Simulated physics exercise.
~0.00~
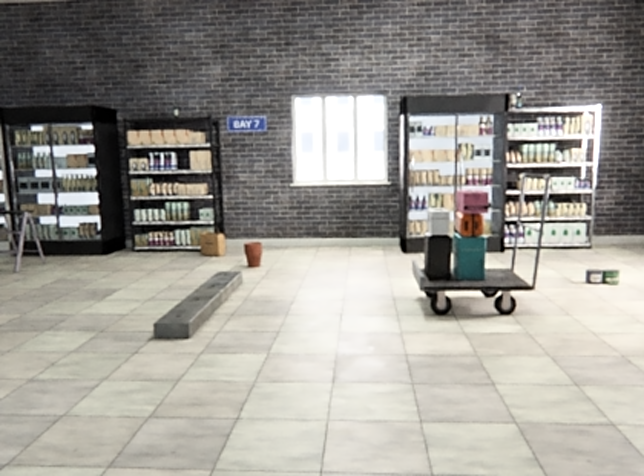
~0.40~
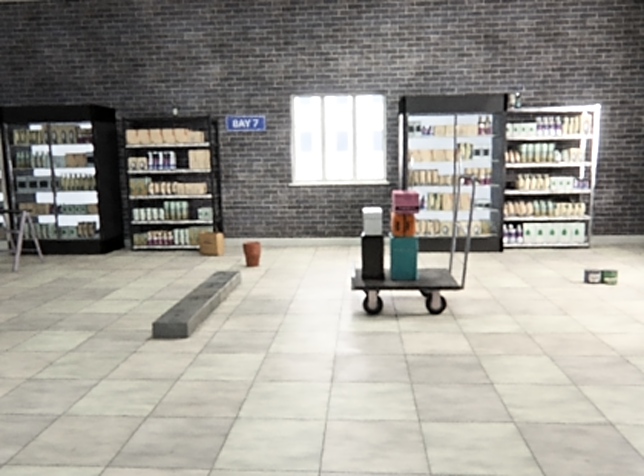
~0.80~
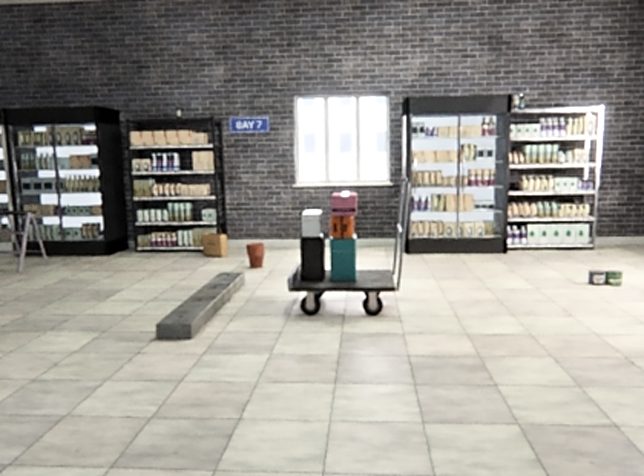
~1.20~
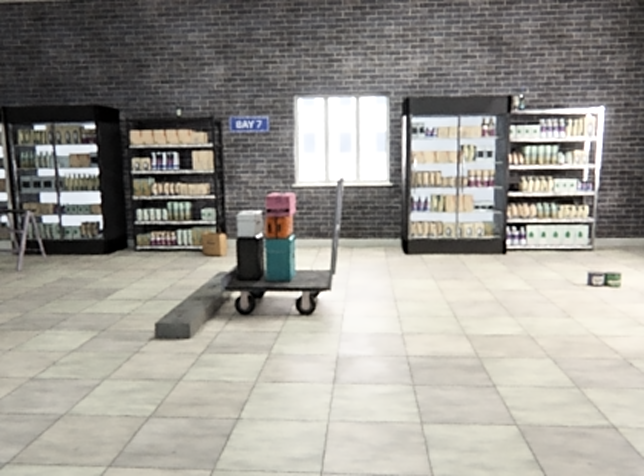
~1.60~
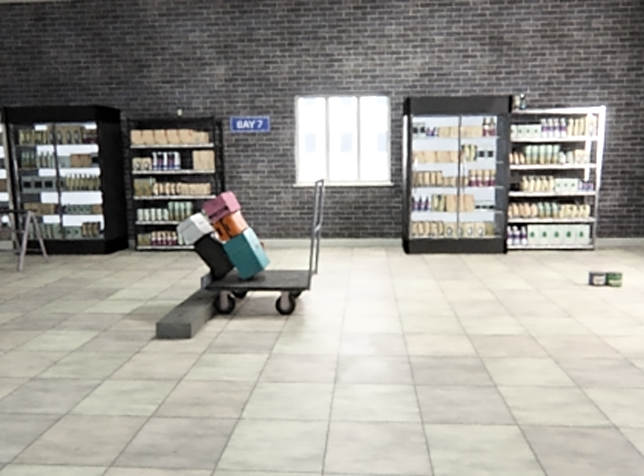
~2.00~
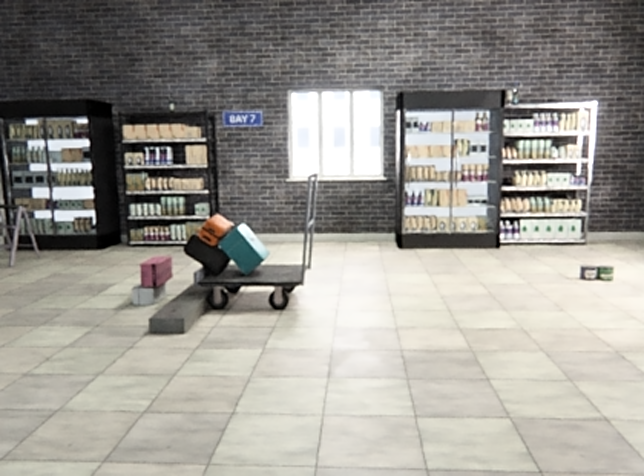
The clip opens on a stock cart loaded with a black suitcase, a teal toolbox, a white toolbox, an orange suitcase and a pink carton, in a tiled room with shelves along a dark brick wall. The cart rolls left across the floor, its stacked load upright. It reaches a low grey kerb and stops short against it. The load pitches forward, leaning left over the front of the deck. The pink carton and white toolbox tumble to the floor beyond the kerb, while the black suitcase, orange suitcase and teal toolbox end tilted together on the cart.
